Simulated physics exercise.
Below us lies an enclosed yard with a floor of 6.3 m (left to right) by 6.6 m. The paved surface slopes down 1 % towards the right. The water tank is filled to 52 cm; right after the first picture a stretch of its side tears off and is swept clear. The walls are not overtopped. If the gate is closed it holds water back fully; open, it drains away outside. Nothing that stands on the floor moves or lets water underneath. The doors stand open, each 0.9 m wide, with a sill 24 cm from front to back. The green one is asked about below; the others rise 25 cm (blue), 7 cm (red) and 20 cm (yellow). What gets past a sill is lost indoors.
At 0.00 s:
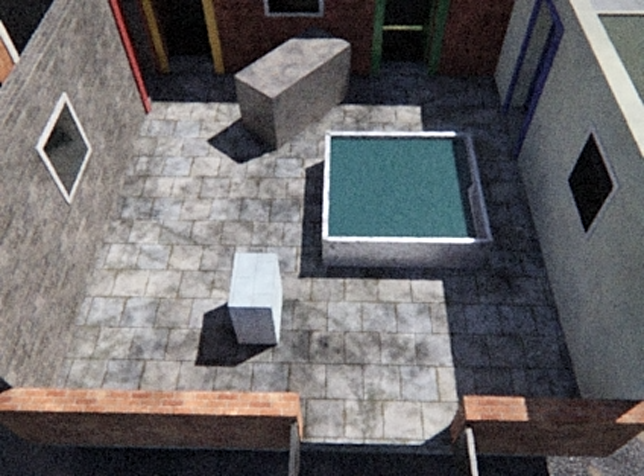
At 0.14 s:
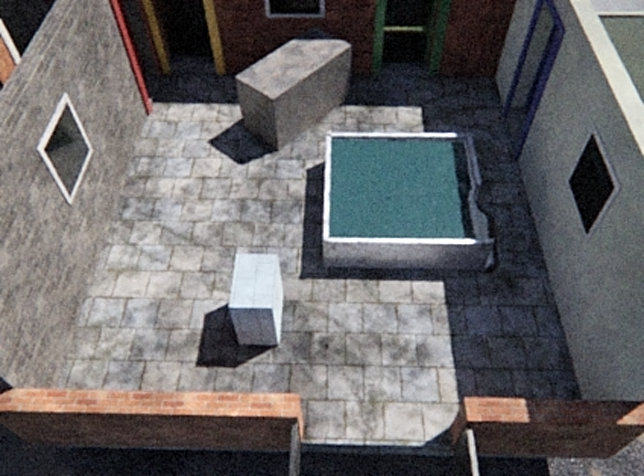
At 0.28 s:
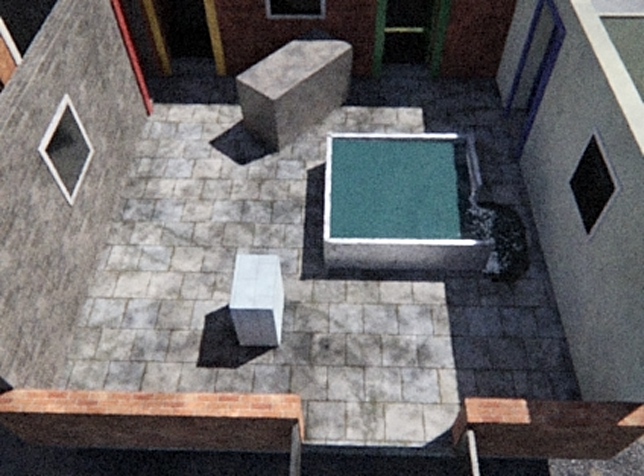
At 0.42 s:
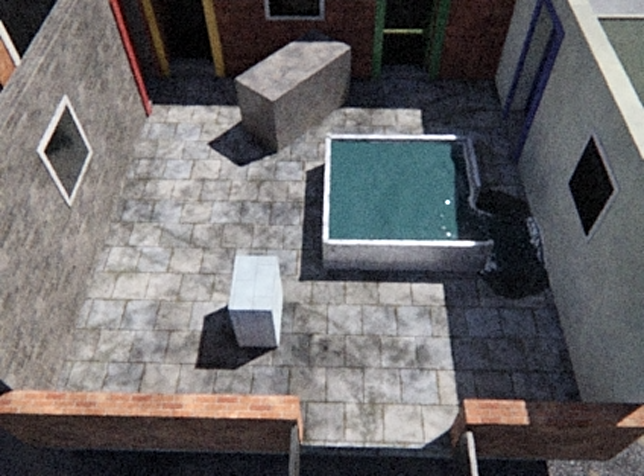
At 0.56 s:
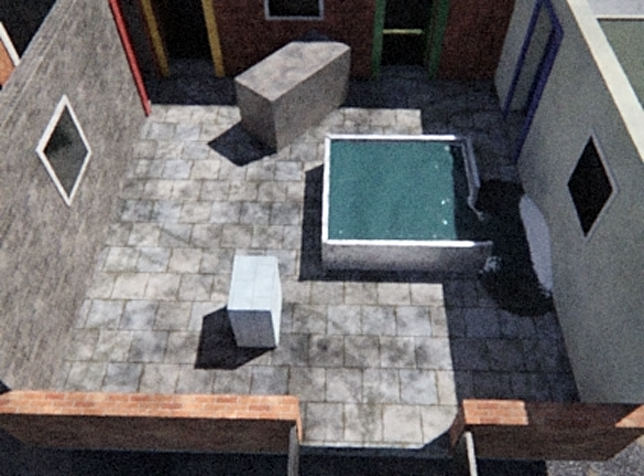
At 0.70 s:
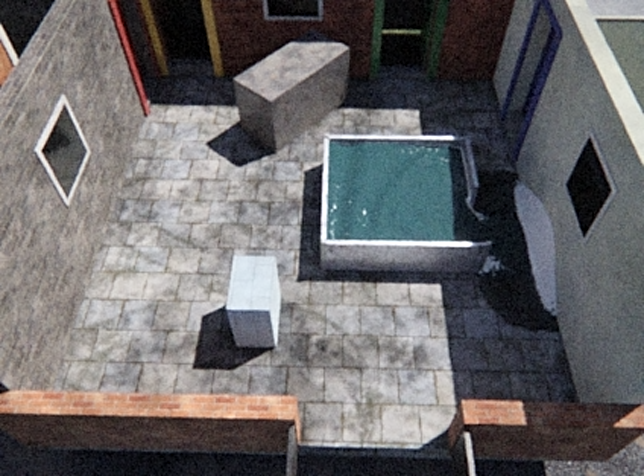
Walled paved yard with a water tank losing part of its right side, dark water spilling out and spreading beside the right wall.
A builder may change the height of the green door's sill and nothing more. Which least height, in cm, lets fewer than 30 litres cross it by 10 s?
Close to 7.5 cm is just enough.
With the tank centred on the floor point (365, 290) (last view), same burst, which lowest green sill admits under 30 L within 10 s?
About 7.5 cm.
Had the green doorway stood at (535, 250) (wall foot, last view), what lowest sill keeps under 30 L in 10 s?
Roughly 35 cm.
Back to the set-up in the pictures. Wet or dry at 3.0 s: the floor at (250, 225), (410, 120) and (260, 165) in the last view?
In that order: Not reached, wet, dry.
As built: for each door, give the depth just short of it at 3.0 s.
Depths in cm: Blue 5, red 0, yellow 0, green 13.
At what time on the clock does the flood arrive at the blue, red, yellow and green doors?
Blue 1.1 s, red 6.5 s, yellow 5.5 s, green 2.6 s.
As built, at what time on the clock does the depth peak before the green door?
Around 2.8 s.
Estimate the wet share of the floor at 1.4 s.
About 10 per cent.
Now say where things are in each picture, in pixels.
The first picture shows still water, 52 cm deep, in the water tank at (402, 186); the green door at (409, 26) is dry.
In the second picture, the gap is at (476, 231), the front 0.2 m out at a hidden place; the back of the water tank holds 52 cm.
In the third picture, the gap is at (476, 232), the front 0.7 m out at (521, 242); the back of the water tank holds 52 cm.
In the fourth picture, water pours out at (475, 234) and has run 0.9 m, to (547, 282); about 8 cm deep outside, 52 cm at the back.
In the fifth picture, the front is at (552, 304), 1.1 m from the gap at (474, 234); 1.5 m2 of floor is wet, 52 cm left at the back.
In the sixth picture, water pours out at (473, 234) and has run 1.2 m, to (555, 325); about 10 cm deep outside, 48 cm at the back; the green door at (408, 30), 3.9 m from the gap, is still 3.0 m from the nearest water.
After 1.4 s water covers 10 % of the floor, deepest (44 cm) near (528, 254); it has not reached the green door.
After 3.0 s water covers 30 % of the floor, deepest (29 cm) near (569, 415); 13 cm at the green door, 0 litres in over its 11 cm sill.
After 10.0 s water covers 95 % of the floor, deepest (12 cm) near (502, 150); 7 cm at the green door, 3 litres in over its 11 cm sill.
At the green door as built, the water arrived by 2.6 s and peaked near 13 cm at 2.8 s.
Run again over the same 10 s with other heights there, 44 litres in over 6.5 cm, 17 litres over 8.5 cm. The limit of 30 litres is kept from about 7.5 cm up.
